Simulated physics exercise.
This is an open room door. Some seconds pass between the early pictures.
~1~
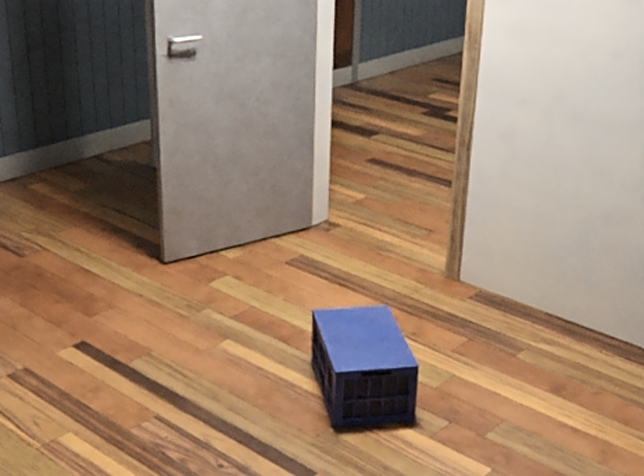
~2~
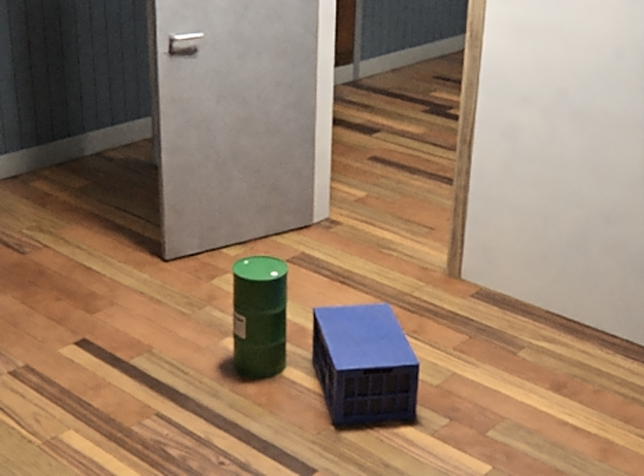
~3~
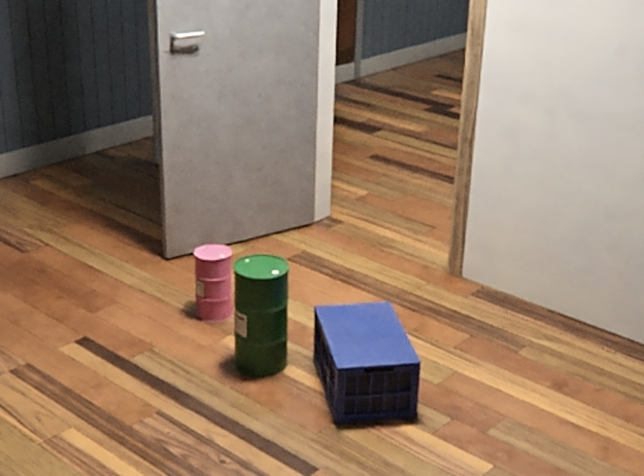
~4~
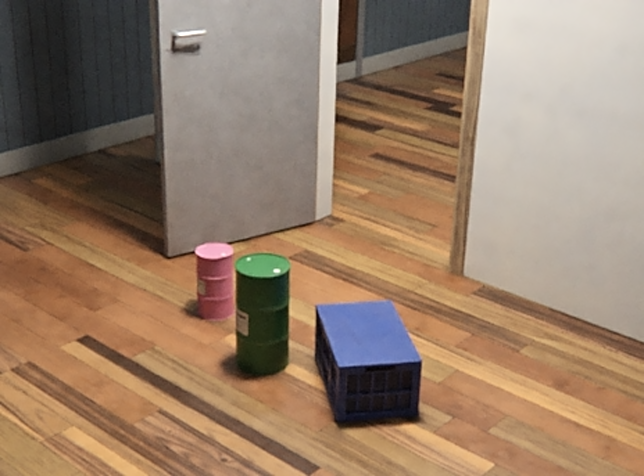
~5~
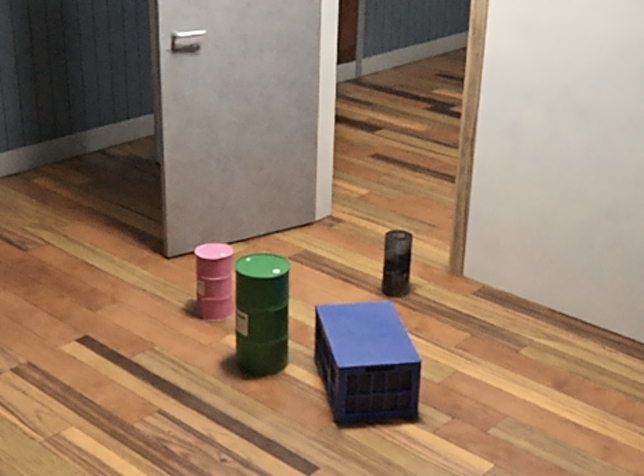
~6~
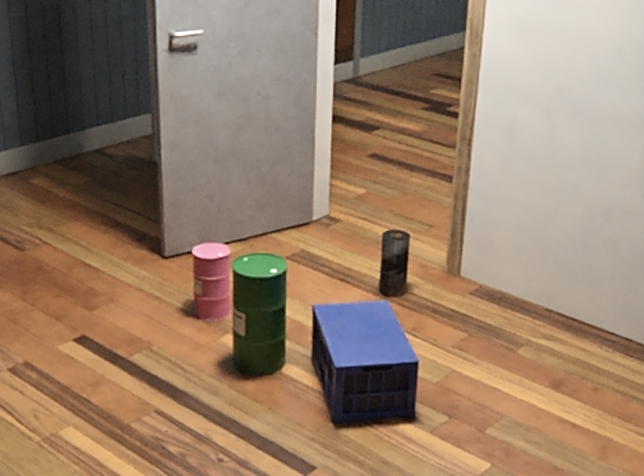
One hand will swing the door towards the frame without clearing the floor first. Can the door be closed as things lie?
In the end the door closes.
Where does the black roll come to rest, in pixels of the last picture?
At about (479, 305).
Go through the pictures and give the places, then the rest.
Door wide open and still, in the first frame.
Door wide open and still; green canister (260, 317), in the second frame.
Door wide open and still; blue crate (364, 359); pink canister (214, 283), in the third frame.
Door wide open and still; green canister (263, 314); blue crate (365, 358), in the fourth frame.
Door wide open and still; pink canister (215, 282); green canister (262, 314), in the fifth frame.
Door wide open and still; black roll (394, 264); blue crate (362, 358), in the sixth frame.
Then, 1.10 s past the last view, open by 61°.
Then, 1.90 s past the last view, open by 11°; black roll rocked 7° from its first pose near (435, 258).
Then, 2.60 s past the last view, open by 0°; black roll on its side near (478, 286).
Finally, open by 0°; down or leaning hard on the floor, black roll; the other 3 still in place. Final places as the last picture's camera would see them, black roll near (479, 305).
